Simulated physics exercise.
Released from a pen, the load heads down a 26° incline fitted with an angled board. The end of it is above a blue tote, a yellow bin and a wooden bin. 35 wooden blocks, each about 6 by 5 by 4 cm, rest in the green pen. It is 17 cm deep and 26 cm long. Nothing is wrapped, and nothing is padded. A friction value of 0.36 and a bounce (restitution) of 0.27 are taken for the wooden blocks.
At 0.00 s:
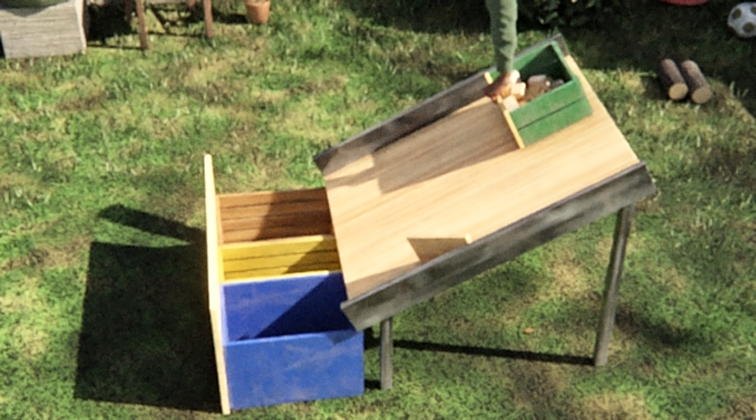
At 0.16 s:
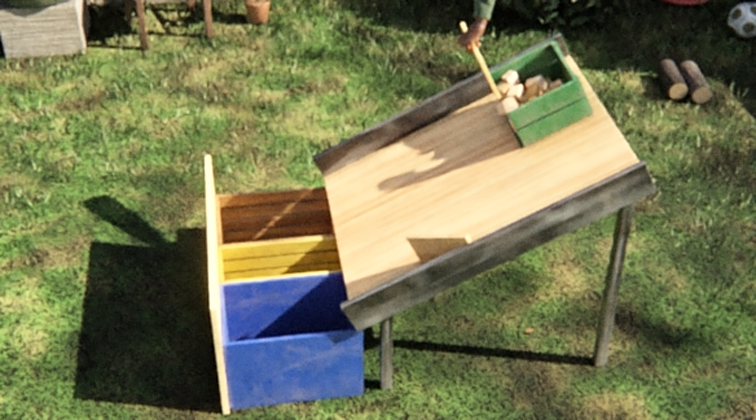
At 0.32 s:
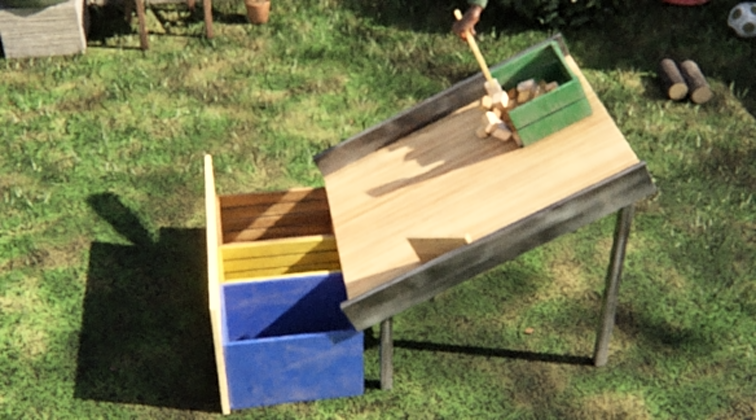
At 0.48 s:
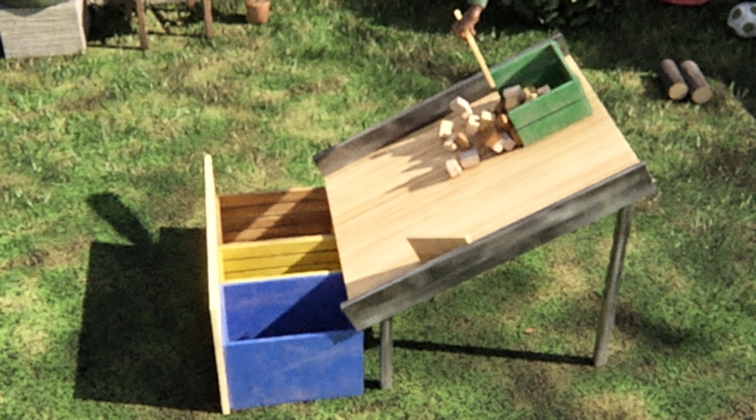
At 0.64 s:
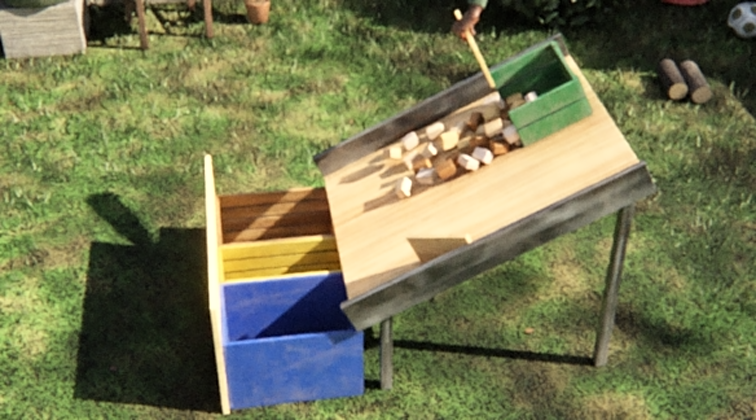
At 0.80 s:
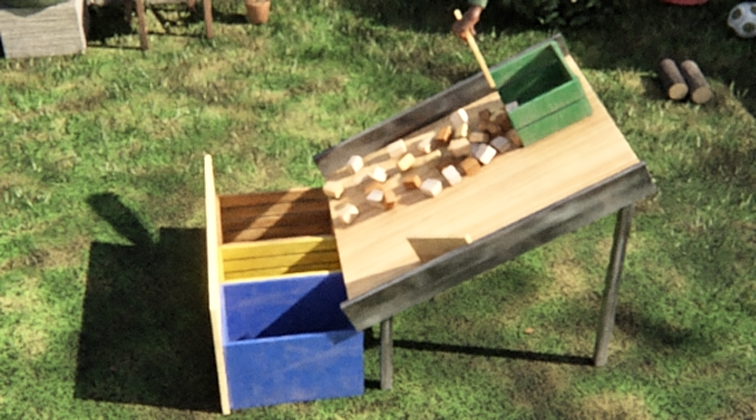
Wooden blocks slide and tumble leftward down a tilted wooden board on a sunlit lawn, seen from a raised, unmoving viewpoint. Dark rails edge the board, with a green box at its upper right and brown, yellow and blue bins below its left end. A hand at the top lifts a thin wooden piece from the box's open side, and the blocks pour out, spreading toward the lower edge.
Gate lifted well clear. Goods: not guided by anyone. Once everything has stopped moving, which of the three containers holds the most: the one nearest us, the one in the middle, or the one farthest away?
The one farthest away holds the most.
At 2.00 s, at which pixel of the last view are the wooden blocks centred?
Somewhere around (249, 278) in pixels.
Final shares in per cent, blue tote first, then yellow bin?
First place roughly 0 per cent, second place roughly 25 per cent.
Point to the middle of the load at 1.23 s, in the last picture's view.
Load centre: About (334, 206).
After 0.99 s, 4 in the wooden bin, 27 on the slope and 4 in the air.
After 1.23 s, 4 in the yellow bin, 8 in the wooden bin, 19 on the slope and 4 in the air.
After 1.57 s, 7 in the yellow bin, 22 in the wooden bin, 3 on the slope and 3 in the air.
Outcome (at 2.00 s), 9 in the yellow bin and 26 in the wooden bin.
